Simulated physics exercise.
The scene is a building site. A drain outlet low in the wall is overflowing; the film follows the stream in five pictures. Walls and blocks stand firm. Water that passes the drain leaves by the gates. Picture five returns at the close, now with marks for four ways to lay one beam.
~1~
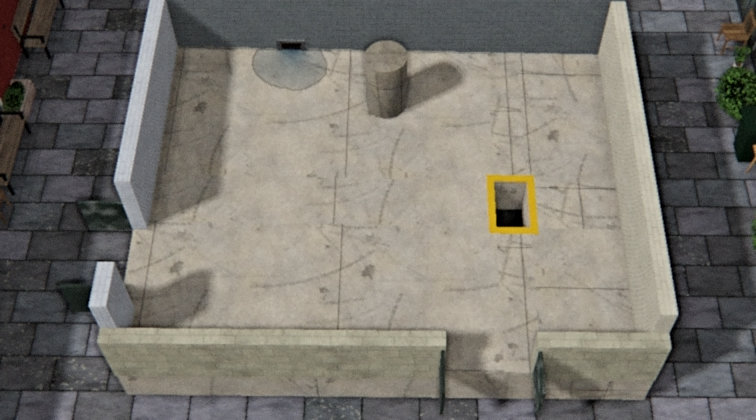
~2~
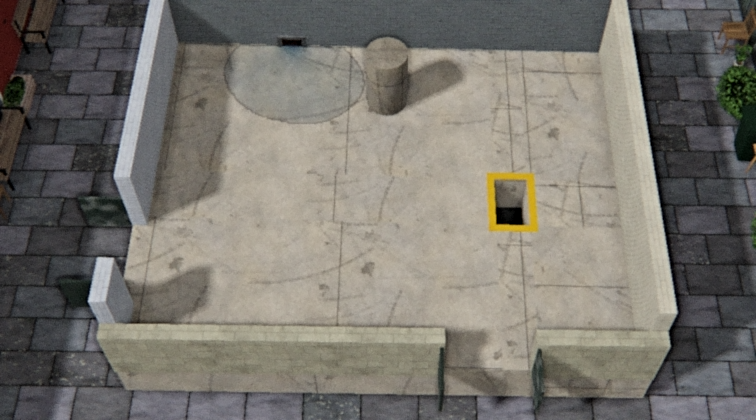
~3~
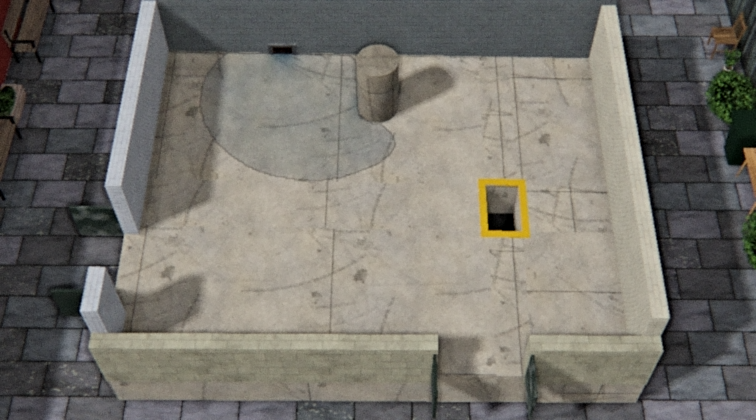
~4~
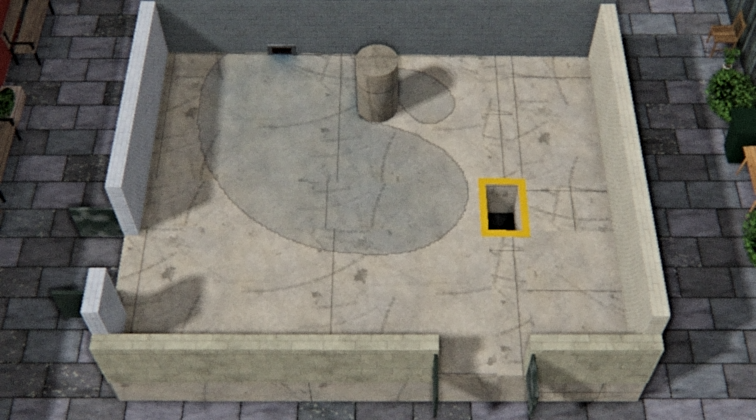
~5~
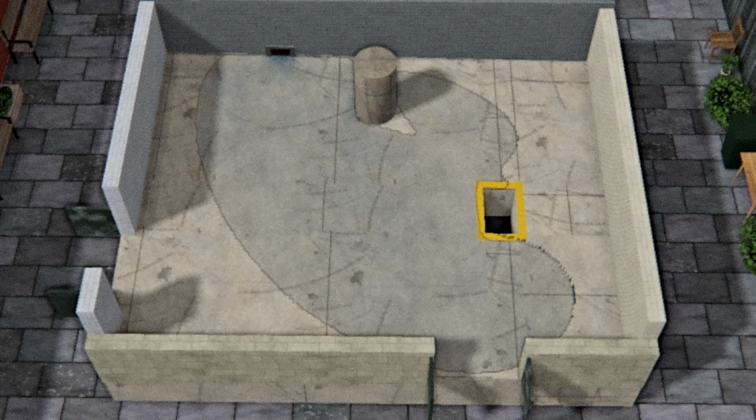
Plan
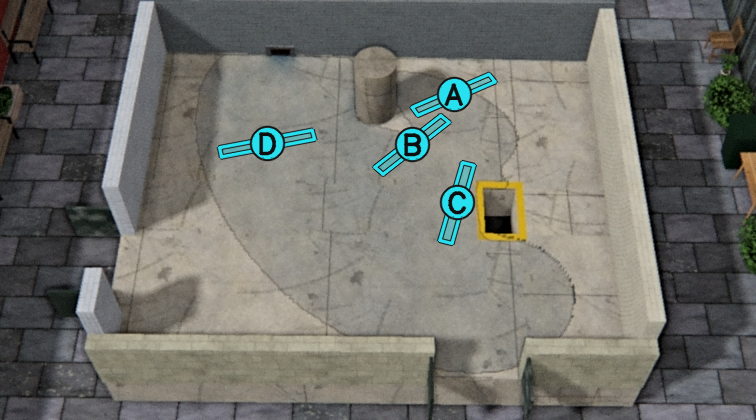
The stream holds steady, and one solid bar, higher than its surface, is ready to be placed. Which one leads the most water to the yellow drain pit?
D works best here.
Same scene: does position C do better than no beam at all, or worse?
Worse.
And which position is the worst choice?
It is C.
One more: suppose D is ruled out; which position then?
It is A.
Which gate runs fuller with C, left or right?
The right one.
In cyan, A from (415, 111) to (492, 78); B from (378, 170) to (444, 119); C from (445, 241) to (468, 164); D from (220, 152) to (313, 134).
With A, about 20 % of the stream goes into the yellow drain pit, about 72 % out by the gates.
With B, about 9 % of the stream goes into the yellow drain pit, about 85 % out by the gates.
With C, about 4 % of the stream goes into the yellow drain pit, about 87 % out by the gates.
With D, about 29 % of the stream goes into the yellow drain pit, about 63 % out by the gates.
